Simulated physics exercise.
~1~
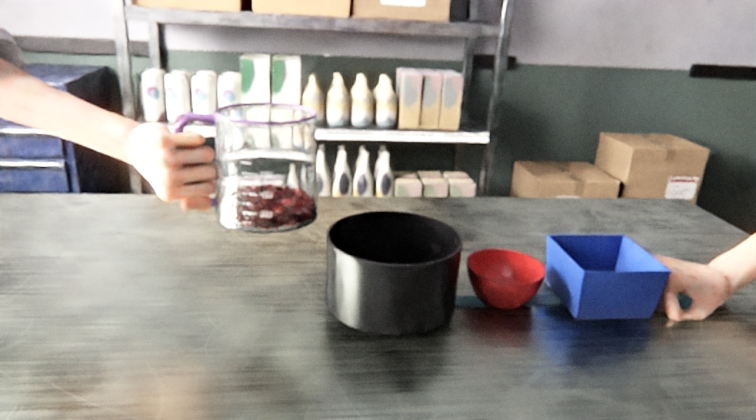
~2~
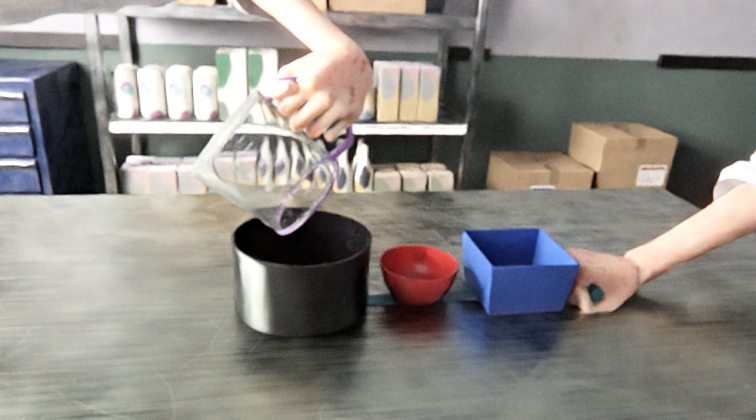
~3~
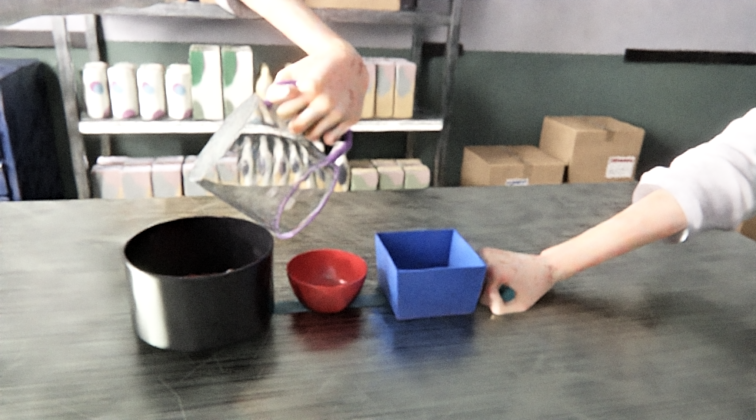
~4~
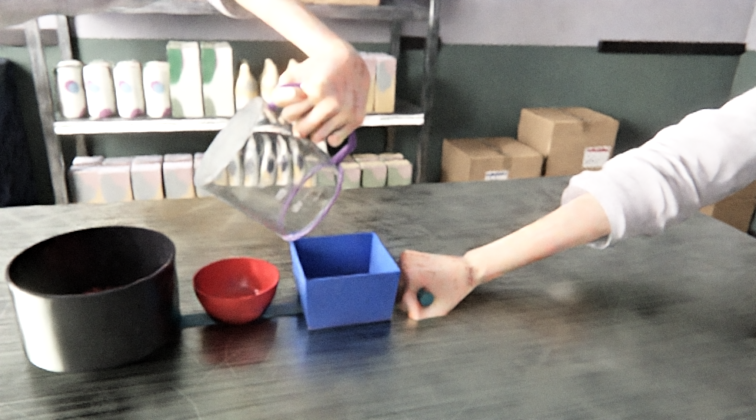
To begin with, a hand on the left holds a clear jug with a purple handle, dark red beans inside, above a table where a black pot, a red bowl and a blue tin stand in a row. Another hand grips the strip beneath them at the right. The row slides left as the jug is tipped over the black pot, and the jug soon looks empty. The containers keep sliding left beneath the upturned jug. Finally, the jug is still held tilted near the blue tin, while the beans lie in the black pot at the left.
